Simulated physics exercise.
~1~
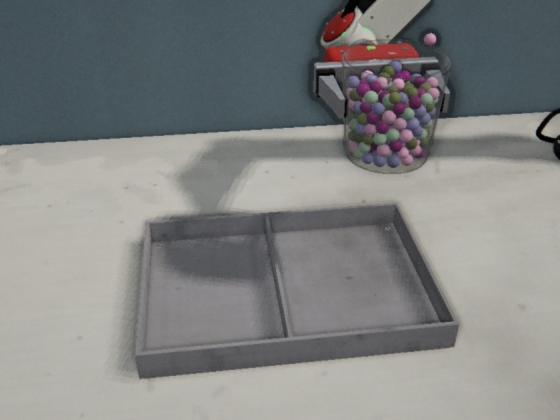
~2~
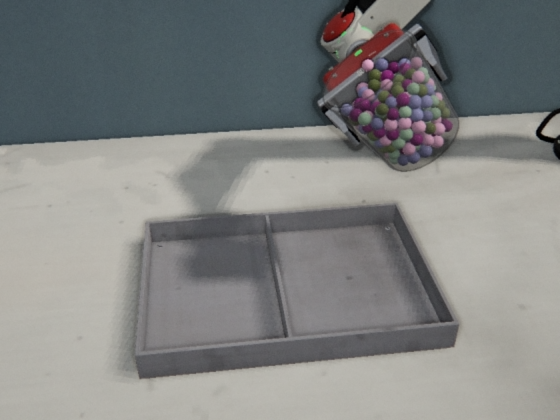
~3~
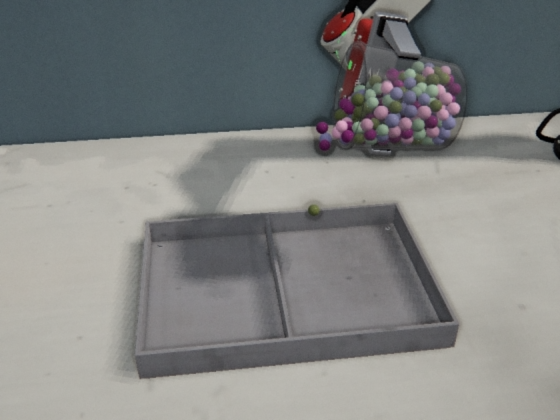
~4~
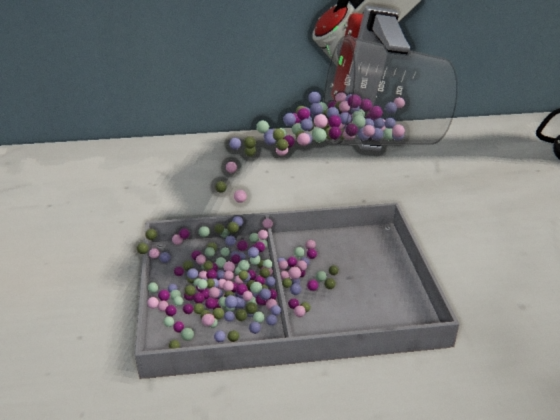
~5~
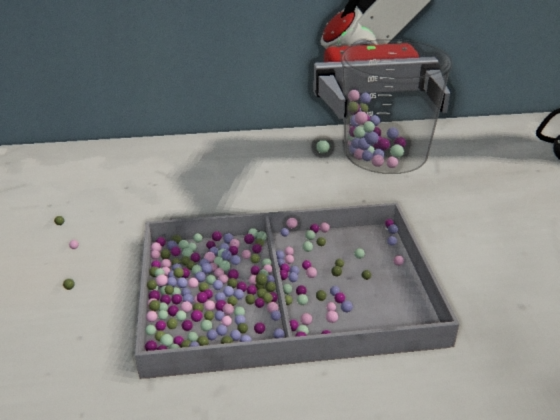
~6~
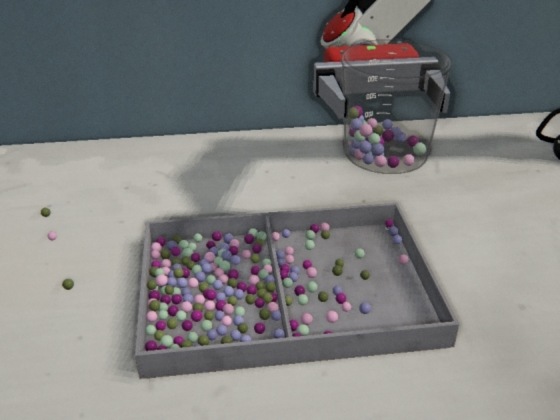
Robot arm tipping a clear cup of colourful balls into a divided grey tray, then righting it with some left inside.
